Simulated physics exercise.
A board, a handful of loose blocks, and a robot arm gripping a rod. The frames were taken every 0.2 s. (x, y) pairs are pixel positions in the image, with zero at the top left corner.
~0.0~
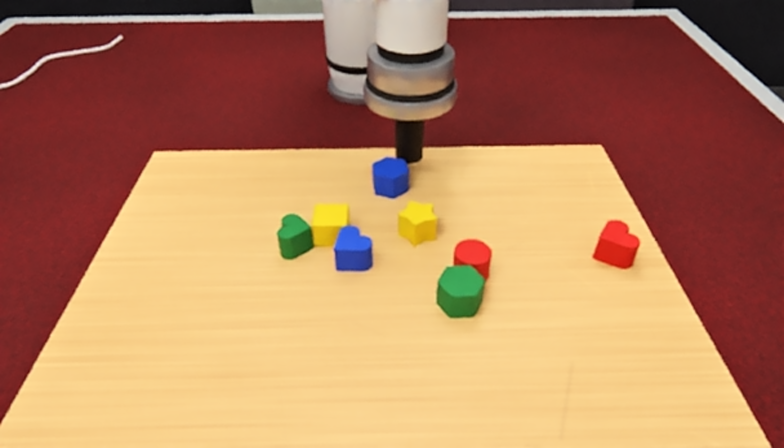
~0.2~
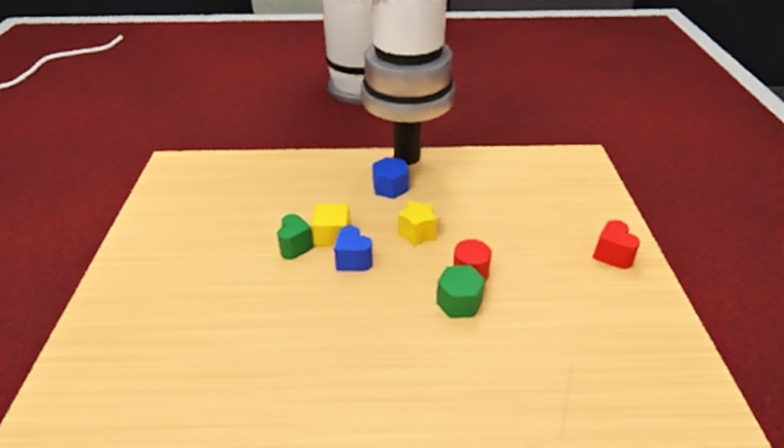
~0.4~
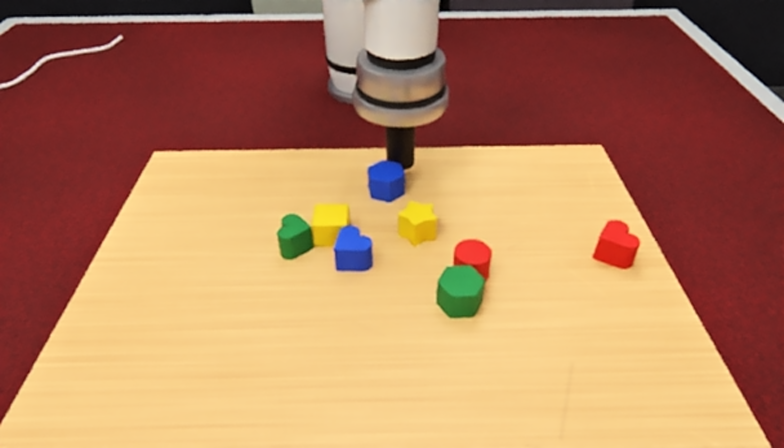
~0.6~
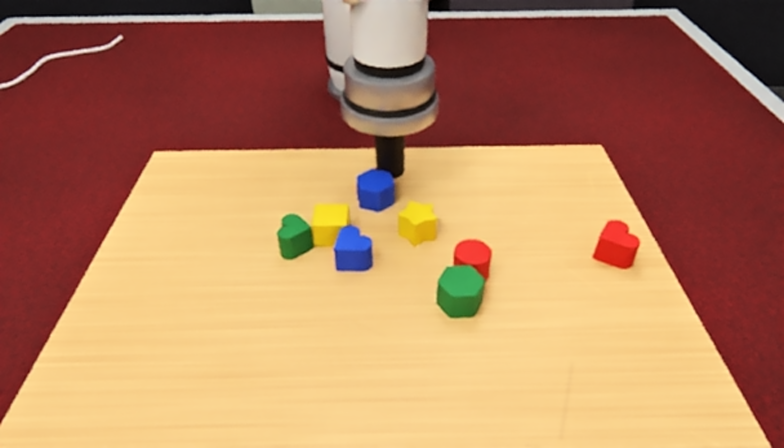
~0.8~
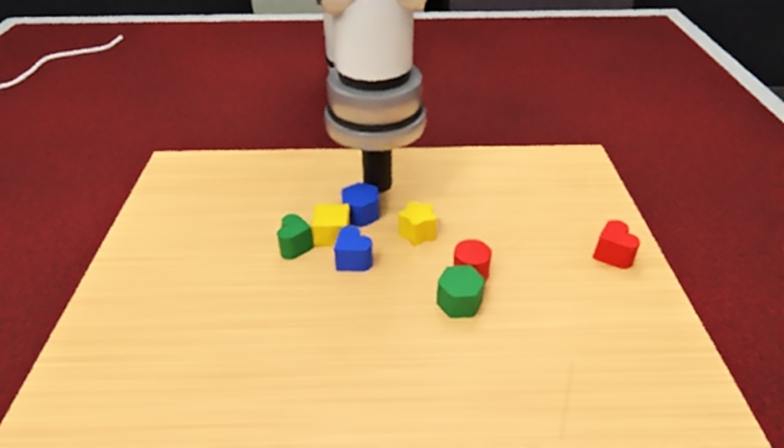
A robot arm eased its dark rod toward the blue six-sided block and pushed it a short way down and left, close to the yellow block, while the other scattered blocks stayed still.
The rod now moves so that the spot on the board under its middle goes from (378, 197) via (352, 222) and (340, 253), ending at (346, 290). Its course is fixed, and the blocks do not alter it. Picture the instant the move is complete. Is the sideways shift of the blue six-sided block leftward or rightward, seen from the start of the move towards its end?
The blue six-sided block is shifted sideways to the right, facing along the path from start to end.
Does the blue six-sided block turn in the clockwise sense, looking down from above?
Going by the path, yes.
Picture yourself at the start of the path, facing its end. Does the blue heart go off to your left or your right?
Picture yourself facing from the start of the path to its end: The blue heart moves off to your left.
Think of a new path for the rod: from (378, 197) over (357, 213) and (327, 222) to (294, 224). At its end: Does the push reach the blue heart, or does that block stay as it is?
That one moves away.
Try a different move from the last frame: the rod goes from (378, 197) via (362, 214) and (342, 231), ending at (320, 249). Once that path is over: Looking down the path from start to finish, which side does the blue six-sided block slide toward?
It heads left.
What follows on the original path. One third of the way, rod (350, 210); green heart (278, 230), turned 65° clockwise; yellow square block (302, 243), turned 25° clockwise; blue heart (352, 248), turned 25° anticlockwise; blue six-sided block (334, 222), turned 15° anticlockwise.
Two thirds of the way, rod (338, 242); green heart (277, 230), turned 70° clockwise; yellow square block (276, 262), turned 85° clockwise; blue heart (355, 262), turned 110° anticlockwise; blue six-sided block (316, 255).
At the end, rod (344, 278); green heart (277, 230), turned 70° clockwise; yellow square block (270, 266), turned 105° clockwise; blue heart (367, 292), turned 130° anticlockwise; blue six-sided block (305, 284), turned 55° clockwise.
